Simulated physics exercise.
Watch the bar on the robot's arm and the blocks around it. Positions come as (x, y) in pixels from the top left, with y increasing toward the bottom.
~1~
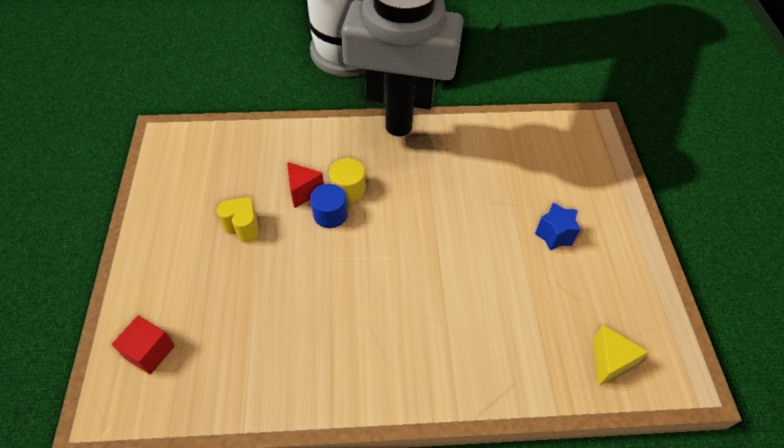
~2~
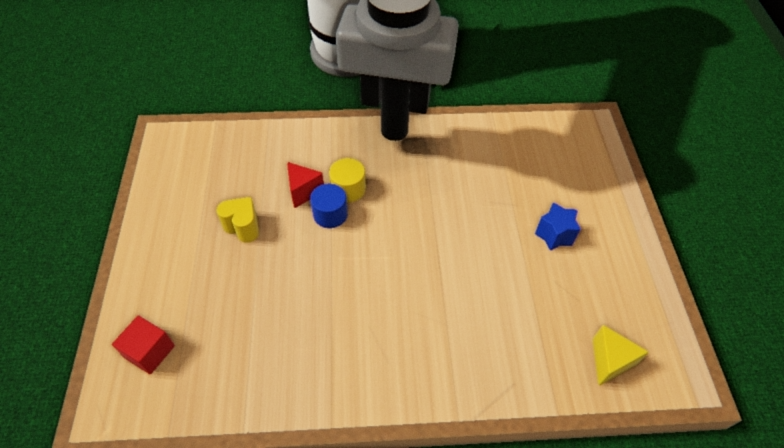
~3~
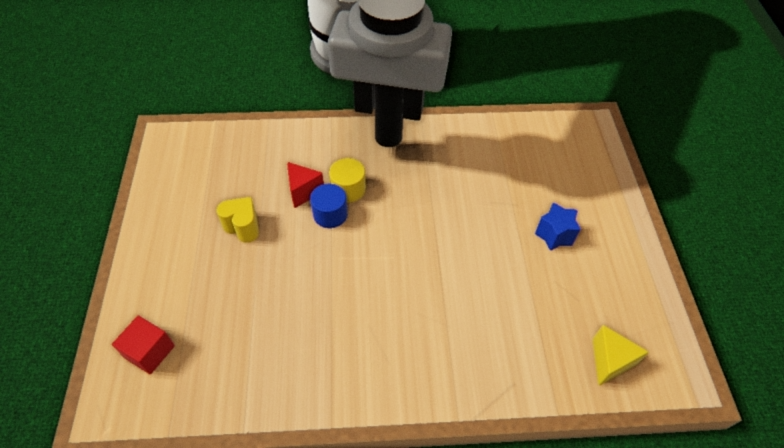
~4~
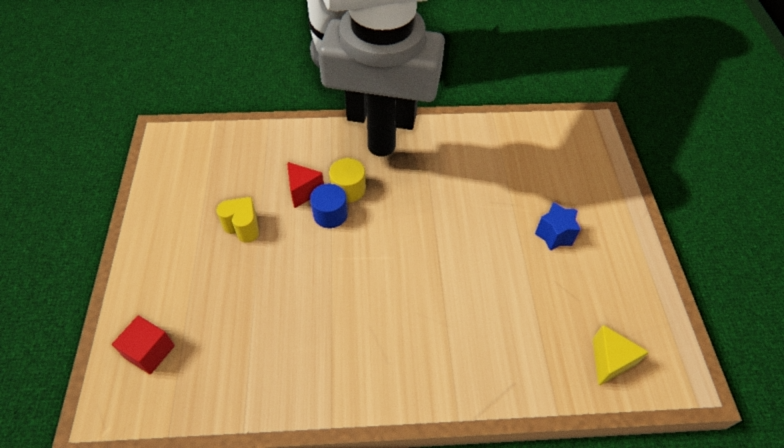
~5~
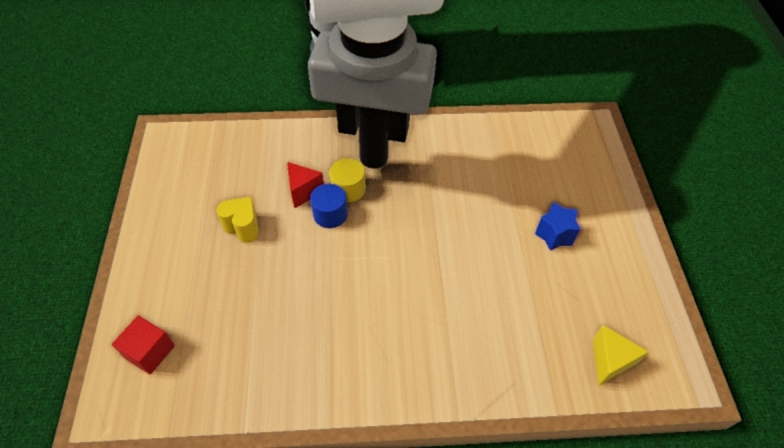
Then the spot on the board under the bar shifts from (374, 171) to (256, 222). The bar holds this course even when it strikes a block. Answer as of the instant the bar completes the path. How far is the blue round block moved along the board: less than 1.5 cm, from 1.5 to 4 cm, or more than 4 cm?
Beyond 4 cm.
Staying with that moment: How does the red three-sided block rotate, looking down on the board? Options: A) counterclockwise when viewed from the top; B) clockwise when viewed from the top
Answer: B.
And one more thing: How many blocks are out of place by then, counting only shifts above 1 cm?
Three or more blocks.
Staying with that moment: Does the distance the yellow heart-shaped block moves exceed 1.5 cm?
Short answer: Yes.
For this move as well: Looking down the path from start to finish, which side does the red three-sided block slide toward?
Goes right.
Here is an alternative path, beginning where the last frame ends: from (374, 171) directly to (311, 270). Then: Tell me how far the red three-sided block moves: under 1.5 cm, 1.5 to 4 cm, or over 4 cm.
Less than 1.5 cm.
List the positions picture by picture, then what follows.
The first picture shows bar tip (399, 127); block tops, yellow heart-shaped block (237, 210); red three-sided block (301, 175); blue round block (328, 197); yellow round block (347, 171).
The second picture shows bar (395, 131); blocks unchanged.
The third picture shows bar (389, 138); blocks unchanged.
The fourth picture shows bar (382, 146); blocks unchanged.
The fifth picture shows bar (374, 158); yellow heart-shaped block (237, 210); red three-sided block (301, 175); blue round block (328, 197); yellow round block (347, 171).
On the path given first. One third of the way, bar (335, 175); red three-sided block (282, 179), turned 60° clockwise; blue round block (312, 221); yellow round block (314, 191).
Two thirds of the way, bar (294, 191); red three-sided block (268, 181), turned 90° clockwise; blue round block (307, 236); yellow round block (283, 213).
At the end, bar (252, 209); yellow heart-shaped block (221, 215), turned 15° anticlockwise; red three-sided block (248, 180), turned 115° clockwise; blue round block (307, 236); yellow round block (268, 228).
